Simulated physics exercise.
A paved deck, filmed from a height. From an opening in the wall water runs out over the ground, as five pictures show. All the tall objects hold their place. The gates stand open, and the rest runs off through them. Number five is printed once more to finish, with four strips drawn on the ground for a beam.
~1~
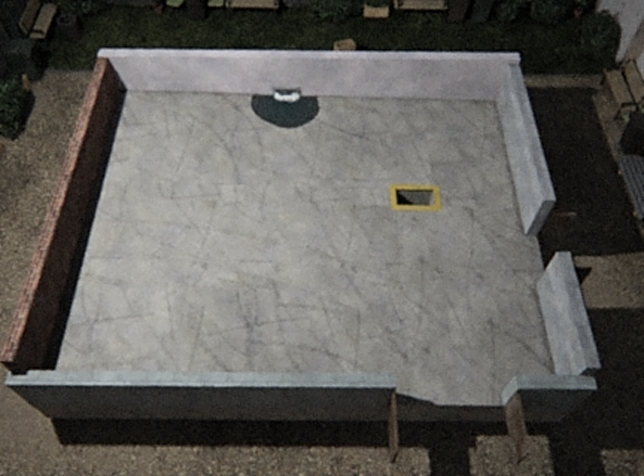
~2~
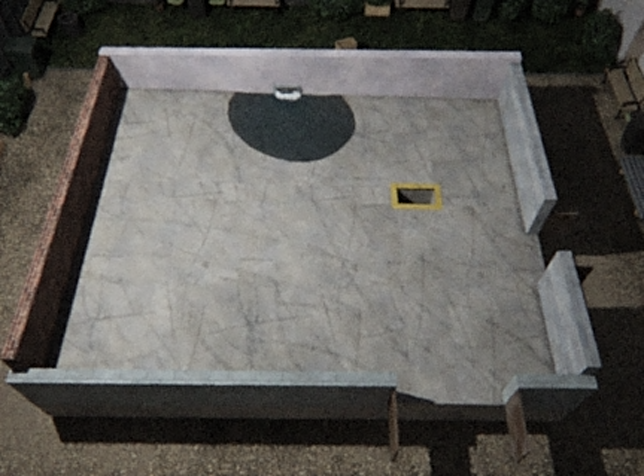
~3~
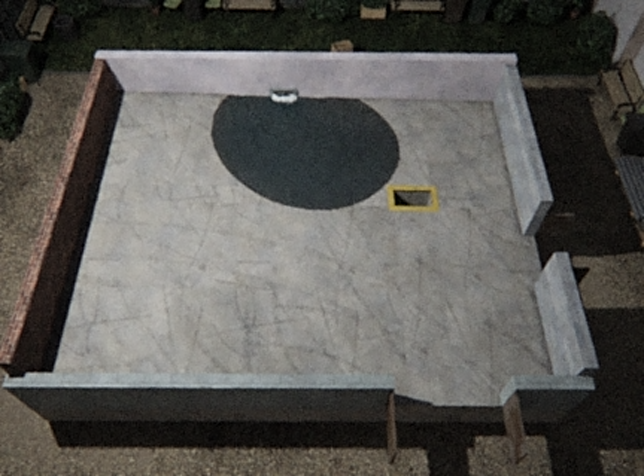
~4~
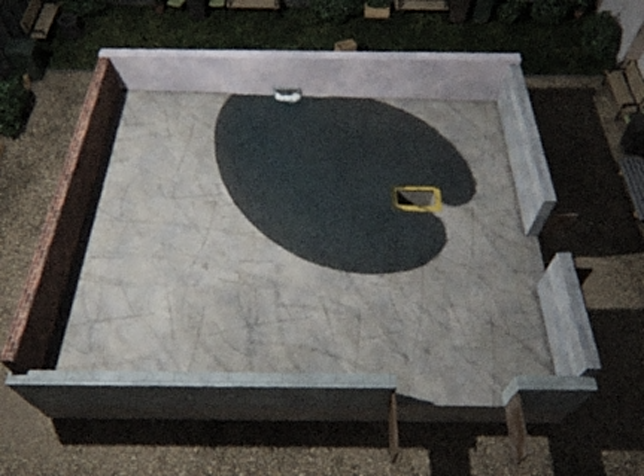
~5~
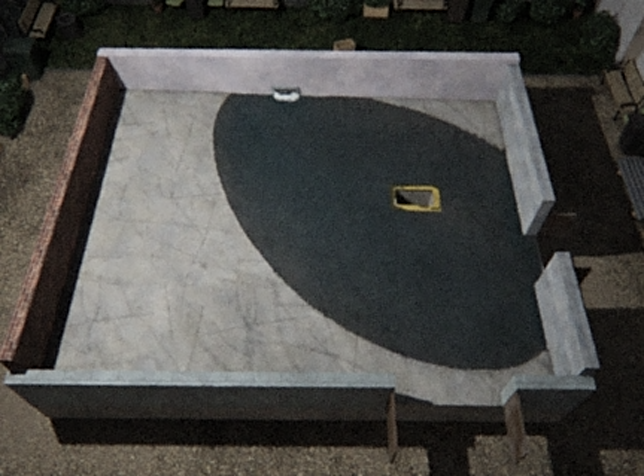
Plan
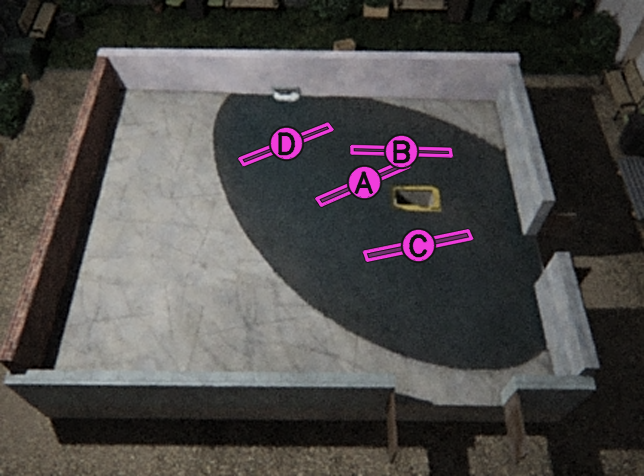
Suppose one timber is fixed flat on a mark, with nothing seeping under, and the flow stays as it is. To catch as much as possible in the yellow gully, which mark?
The answer is spot C.
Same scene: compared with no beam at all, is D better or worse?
It is worse.
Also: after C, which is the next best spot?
It is B.
In magenta, A from (319, 201) to (406, 163); B from (352, 149) to (450, 152); C from (366, 256) to (469, 234); D from (241, 161) to (329, 126).
With A, next to none of the stream goes into the yellow gully, about 100 % out by the gates.
With B, about 15 % of the stream goes into the yellow gully, about 85 % out by the gates.
With C, about 23 % of the stream goes into the yellow gully, about 77 % out by the gates.
With D, about 4 % of the stream goes into the yellow gully, about 96 % out by the gates.
